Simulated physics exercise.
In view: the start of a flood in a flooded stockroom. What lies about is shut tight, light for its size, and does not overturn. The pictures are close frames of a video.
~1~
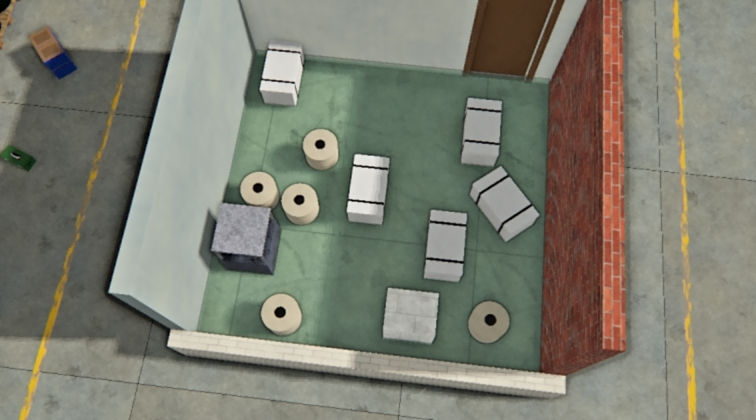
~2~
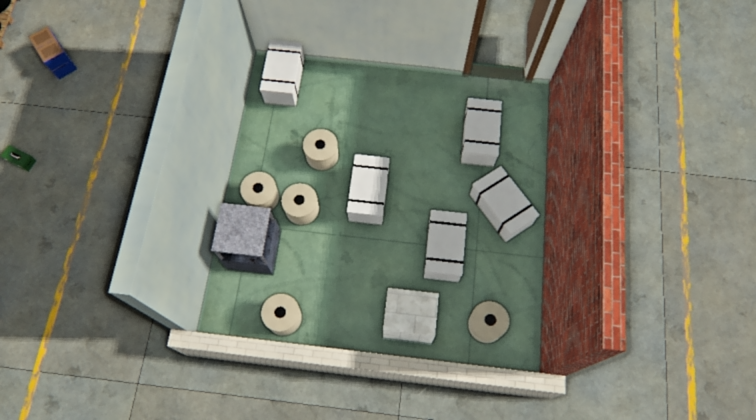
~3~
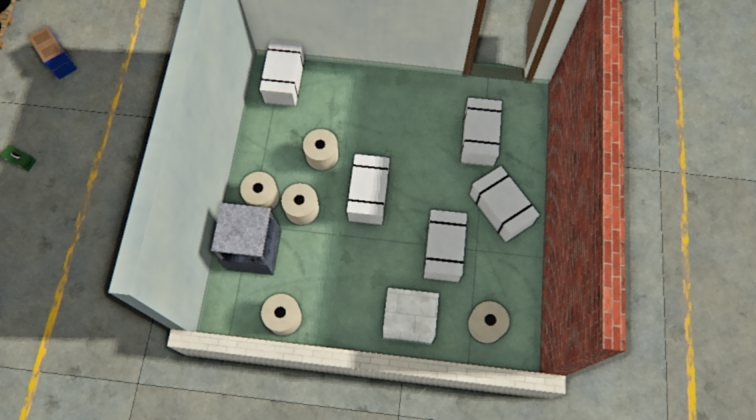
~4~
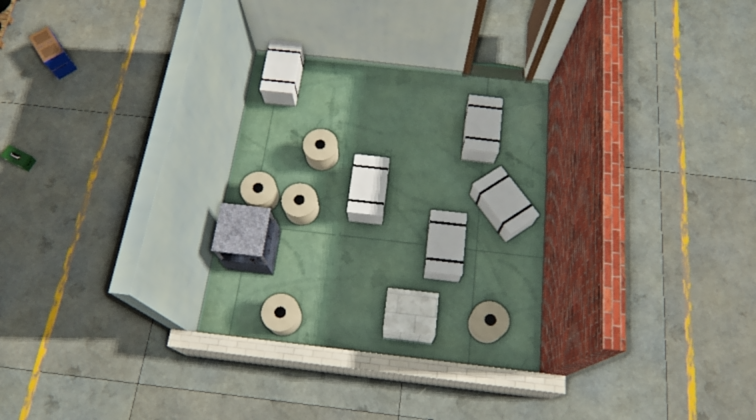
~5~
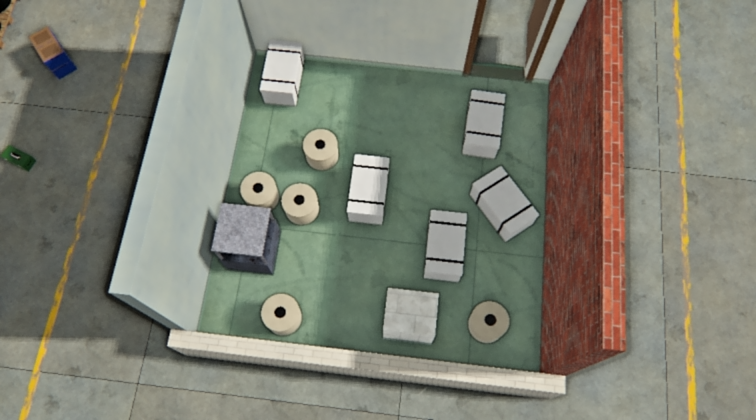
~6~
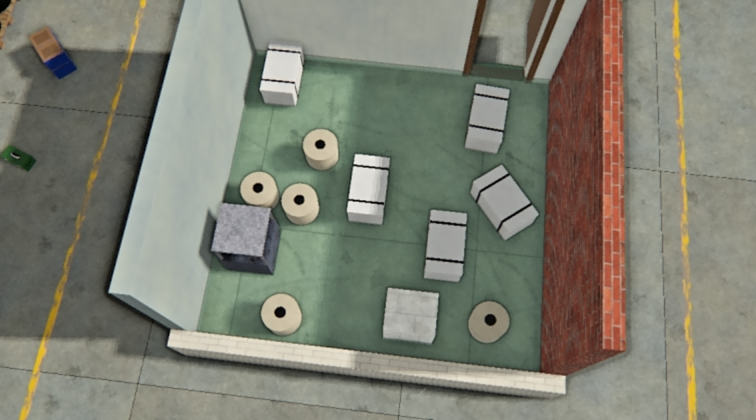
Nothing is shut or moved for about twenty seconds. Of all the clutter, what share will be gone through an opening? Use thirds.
That comes to less than a third.
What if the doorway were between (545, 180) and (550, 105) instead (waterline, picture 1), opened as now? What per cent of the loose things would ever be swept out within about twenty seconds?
About 40 per cent.
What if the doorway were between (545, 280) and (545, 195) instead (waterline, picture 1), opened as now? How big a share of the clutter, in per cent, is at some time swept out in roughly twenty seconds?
About 50 per cent.
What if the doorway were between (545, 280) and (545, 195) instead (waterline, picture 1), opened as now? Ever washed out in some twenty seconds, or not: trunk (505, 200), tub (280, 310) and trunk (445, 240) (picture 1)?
In that order: Washed out, left behind, carried outside.
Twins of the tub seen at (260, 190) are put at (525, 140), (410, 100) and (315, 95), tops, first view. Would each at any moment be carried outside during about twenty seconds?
One after the other: Yes, washed out, inside.
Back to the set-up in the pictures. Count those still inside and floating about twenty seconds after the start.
I count 8.
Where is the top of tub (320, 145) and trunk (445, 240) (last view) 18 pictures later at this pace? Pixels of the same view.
At about (349, 132) and (465, 208).
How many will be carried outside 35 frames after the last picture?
That makes 1.
A moment on, 0 of 10 are out; 10 afloat.
Next, 1 of 10 are out; 9 afloat.
Later, 1 of 10 are out; 8 afloat.
In the end, 1 of 10 are out; 8 afloat.
